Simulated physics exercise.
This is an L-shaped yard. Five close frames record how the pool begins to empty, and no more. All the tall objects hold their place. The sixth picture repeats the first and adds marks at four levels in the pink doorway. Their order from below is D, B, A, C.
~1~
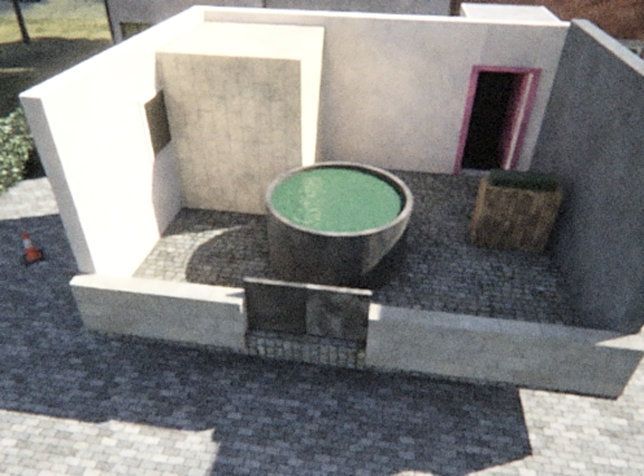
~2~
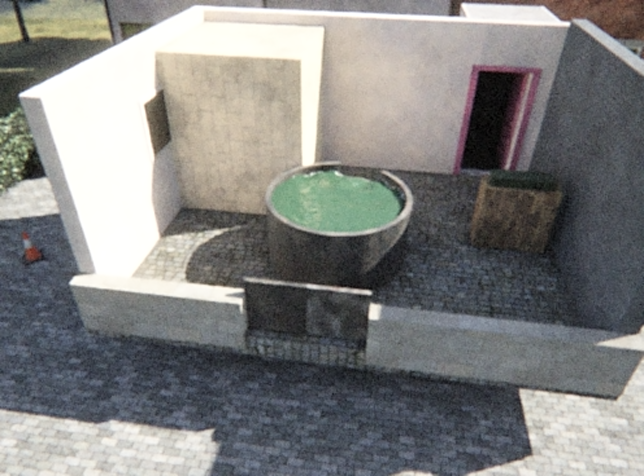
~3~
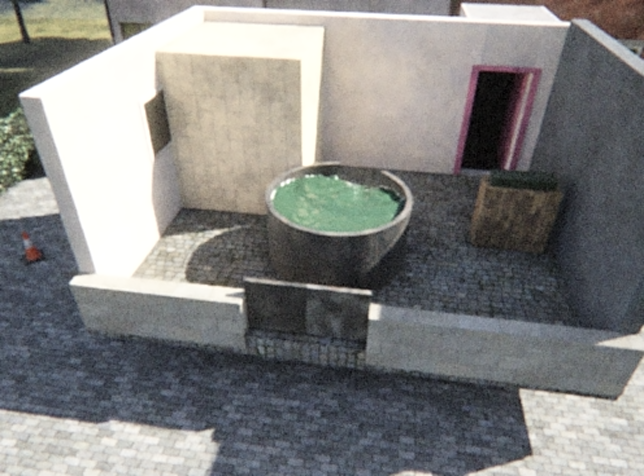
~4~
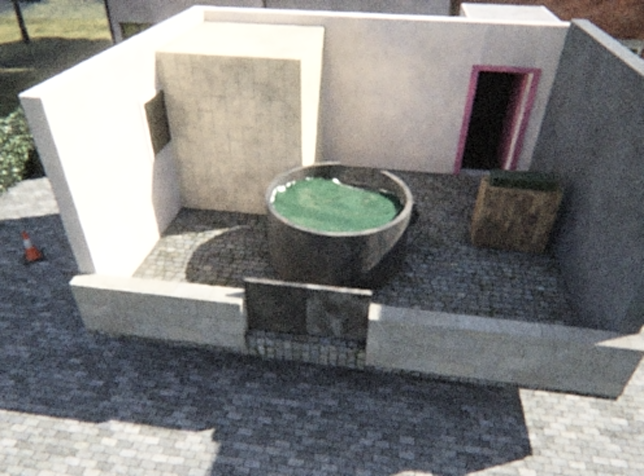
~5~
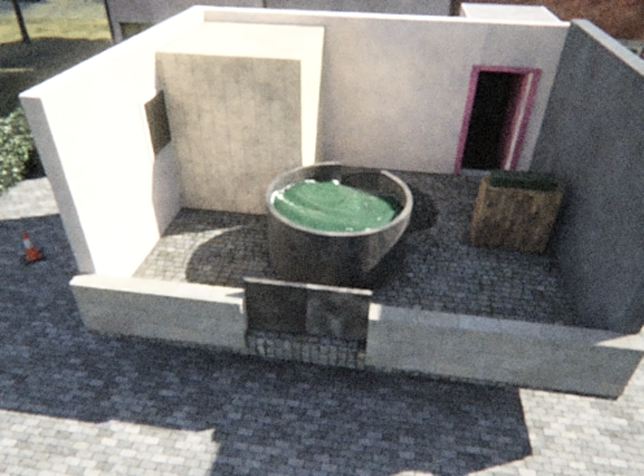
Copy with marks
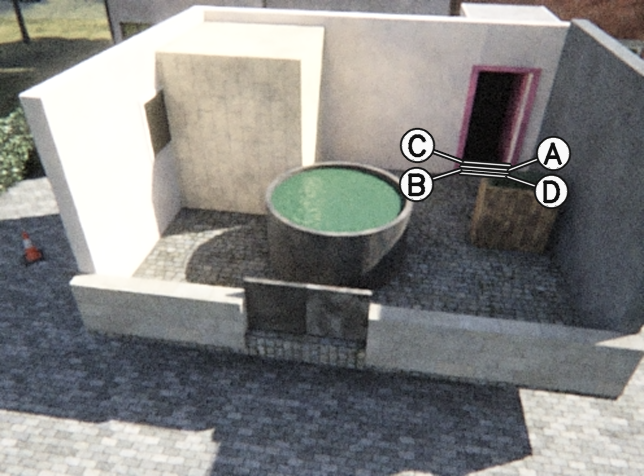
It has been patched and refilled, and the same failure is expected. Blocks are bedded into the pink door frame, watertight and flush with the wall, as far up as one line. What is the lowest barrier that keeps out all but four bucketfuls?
Height C.
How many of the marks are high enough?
One of the four.
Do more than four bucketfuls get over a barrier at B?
Yes, it does.
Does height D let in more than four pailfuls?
Yes.
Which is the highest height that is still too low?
That is height A.
In white, A at (484, 168); B at (484, 171); C at (485, 163); D at (483, 174); from the bottom up D, B, A, C.
Choosing A, about 9 bucketfuls get in.
Choosing B, dozens of bucketfuls pour in.
Choosing C, a bucket or two gets in.
Choosing D, dozens of bucketfuls pour in.
